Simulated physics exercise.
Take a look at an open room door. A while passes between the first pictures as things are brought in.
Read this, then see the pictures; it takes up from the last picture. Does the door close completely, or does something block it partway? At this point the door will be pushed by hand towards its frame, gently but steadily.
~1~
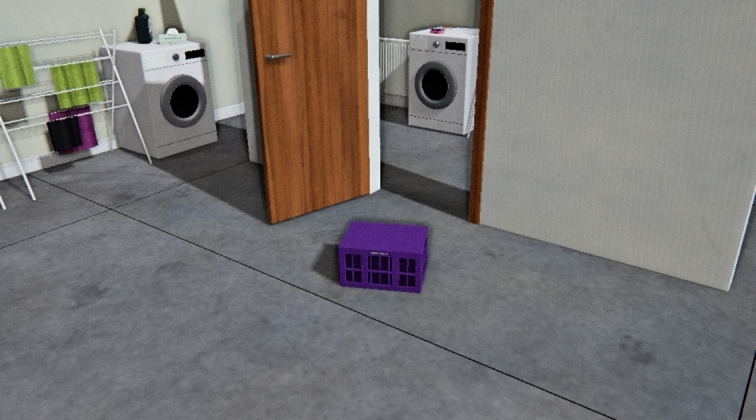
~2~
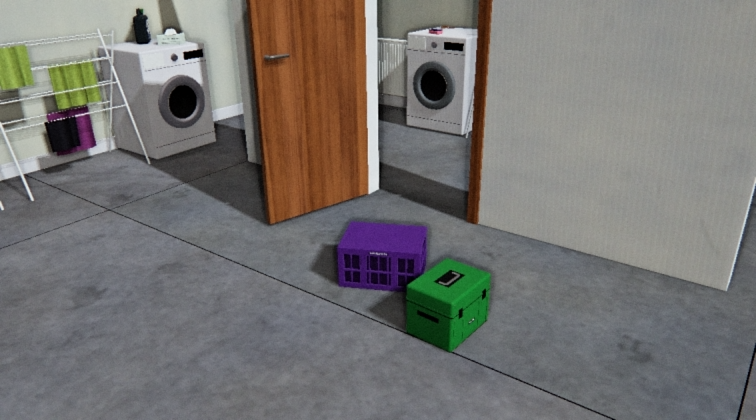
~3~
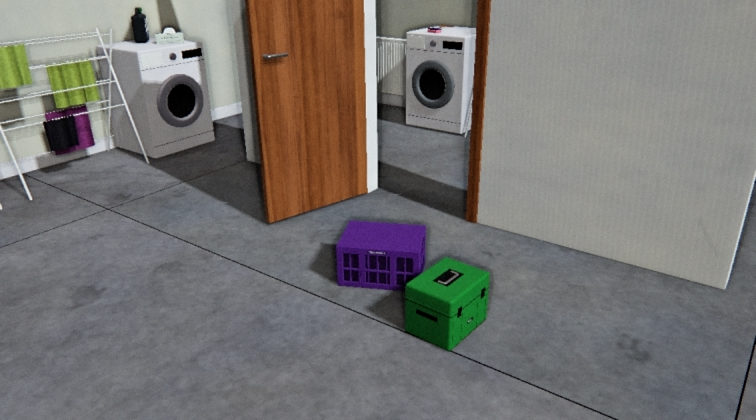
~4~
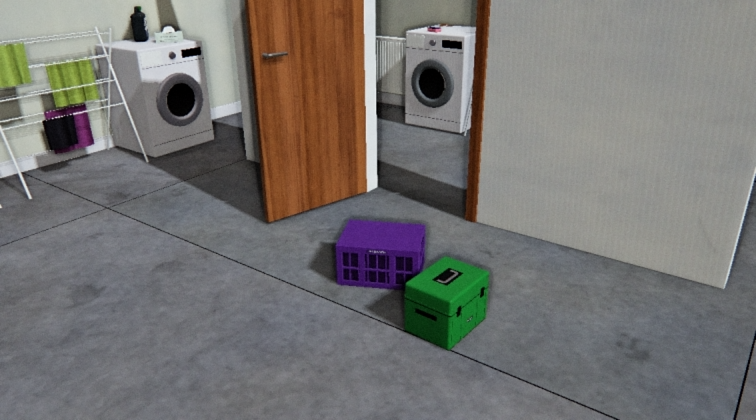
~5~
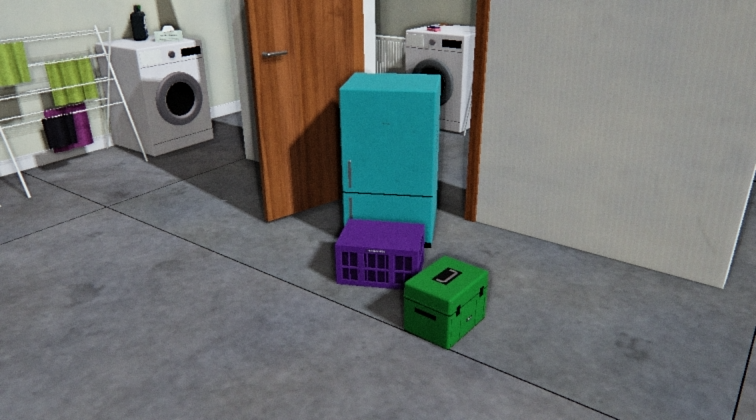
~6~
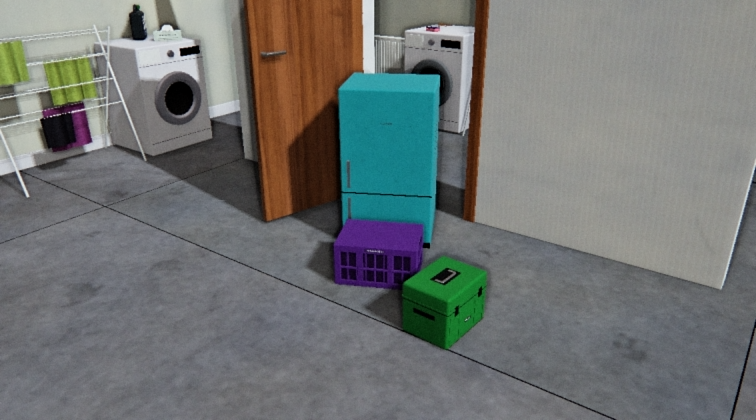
The door is blocked partway.
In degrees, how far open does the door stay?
About 65°.
Then, 0.40 s on from there, door 98° open.
Then, 0.70 s on from there, door 87° open.
Then, 0.90 s on from there, door 78° open.
Then, 1.20 s on from there, door 65° open.
In the end, door 63° open; all 3 unmoved. At the end, from the last picture's camera, turquoise appliance near (391, 159).
